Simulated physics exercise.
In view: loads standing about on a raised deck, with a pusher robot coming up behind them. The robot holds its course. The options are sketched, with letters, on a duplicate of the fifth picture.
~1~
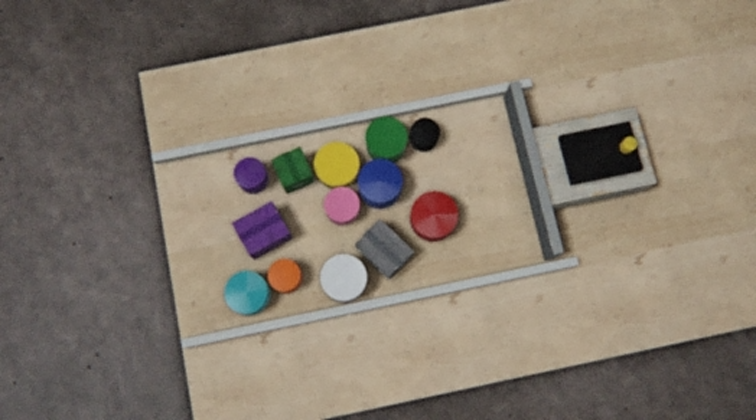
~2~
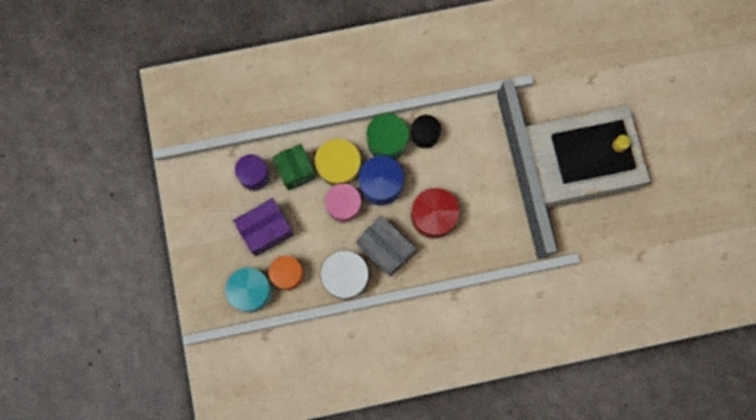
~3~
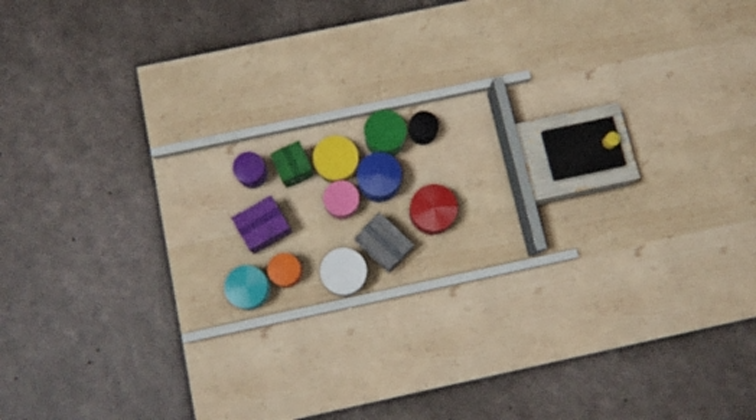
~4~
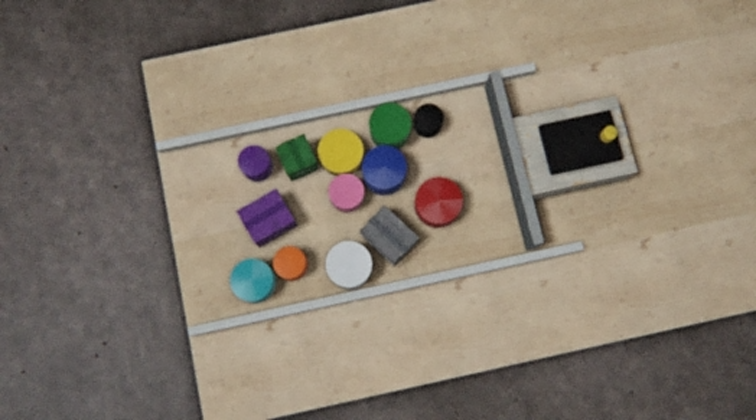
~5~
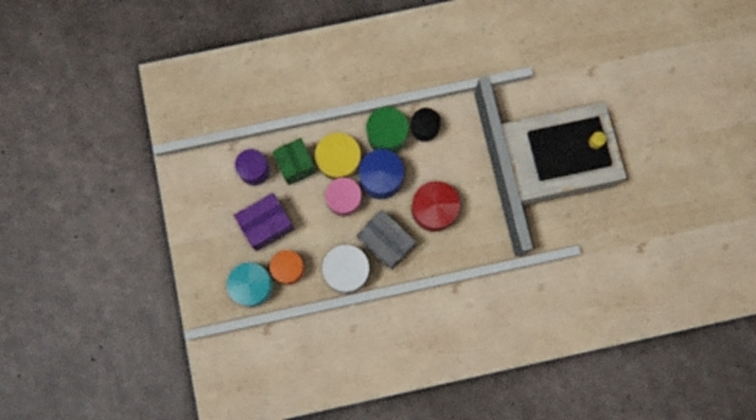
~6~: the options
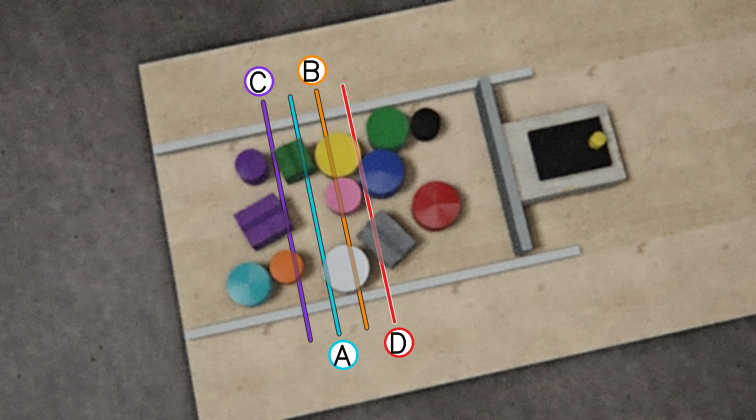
On a raised wooden deck, a pusher robot with a wide blade creeping left toward a cluster of motionless coloured loads.
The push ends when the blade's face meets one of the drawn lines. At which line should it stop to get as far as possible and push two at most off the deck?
C is the last line within the limit.
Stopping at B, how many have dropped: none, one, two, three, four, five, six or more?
By then, none.
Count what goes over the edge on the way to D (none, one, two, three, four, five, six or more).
The count is none.
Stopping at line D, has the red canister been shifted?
By then, yes.
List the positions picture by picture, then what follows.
Black canister (425, 135); pink pail (342, 207); red canister (434, 217), in the first picture.
Robot (588, 152); yellow pail (338, 163), in the second picture.
Robot (578, 149); white pail (344, 273), in the third picture.
Robot (575, 143); turquoise canister (254, 281), in the fourth picture.
Robot (564, 150); purple canister (252, 167); green box (294, 162); purple box (264, 222), in the fifth picture.
On the marked copy, A at (314, 212); B at (341, 206); C at (286, 218); D at (368, 200).
Following C. Soon after the start, robot (485, 166); green pail (355, 132); black canister (391, 127).
Later, robot (406, 183); turquoise canister (222, 287); purple canister (208, 157).
In the end, robot (346, 196); turquoise canister over the edge; purple canister over the edge; two fallen.
As for the rest, A is within the limit but short; B is within the limit but short; D is within the limit but short.
